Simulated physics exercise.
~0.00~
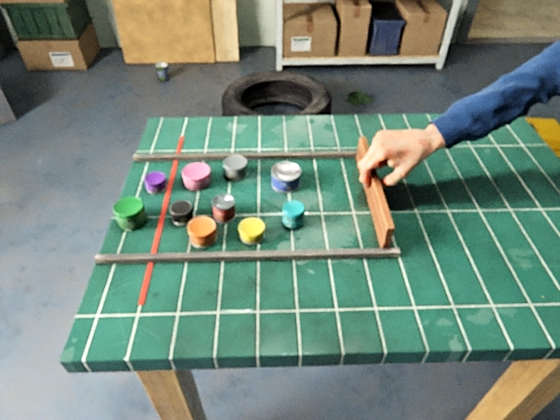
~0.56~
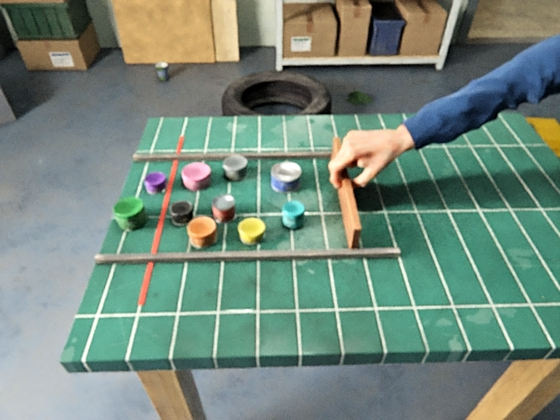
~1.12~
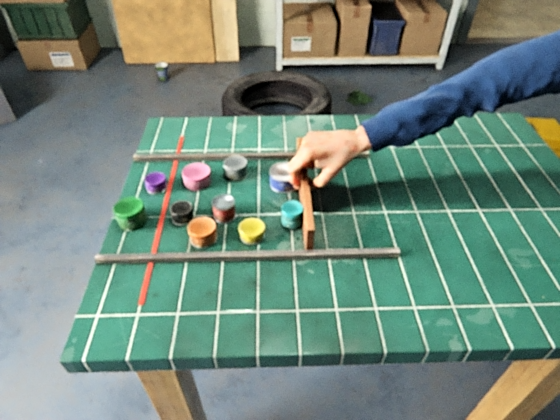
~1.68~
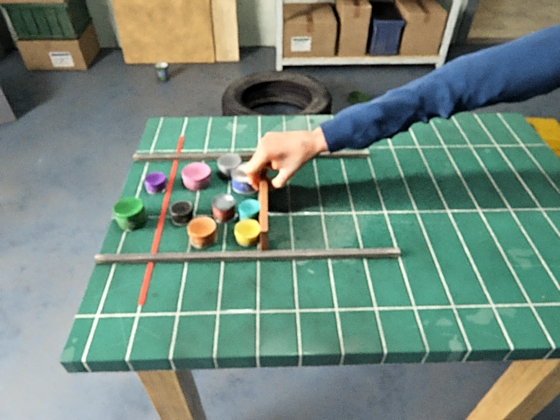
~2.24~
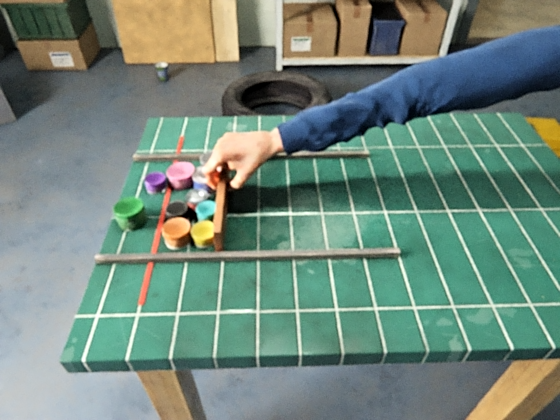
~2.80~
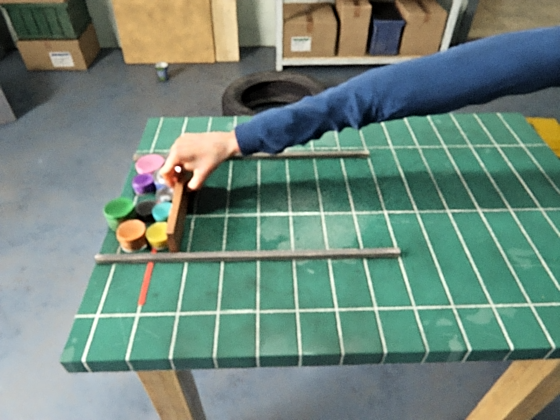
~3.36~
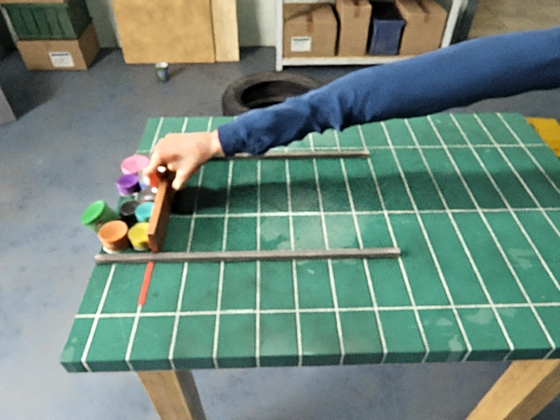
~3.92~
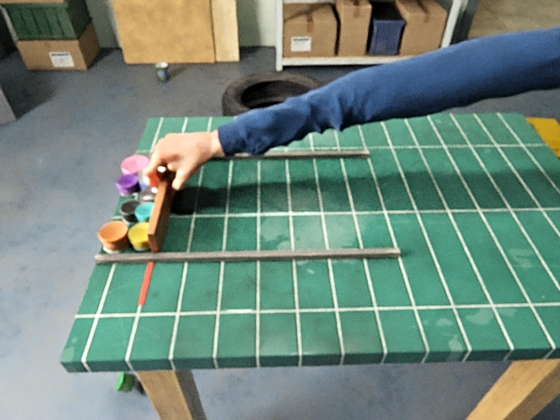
Hand sliding a wooden board left between two rails, bunching small colourful tubs at the table edge until the green one falls.
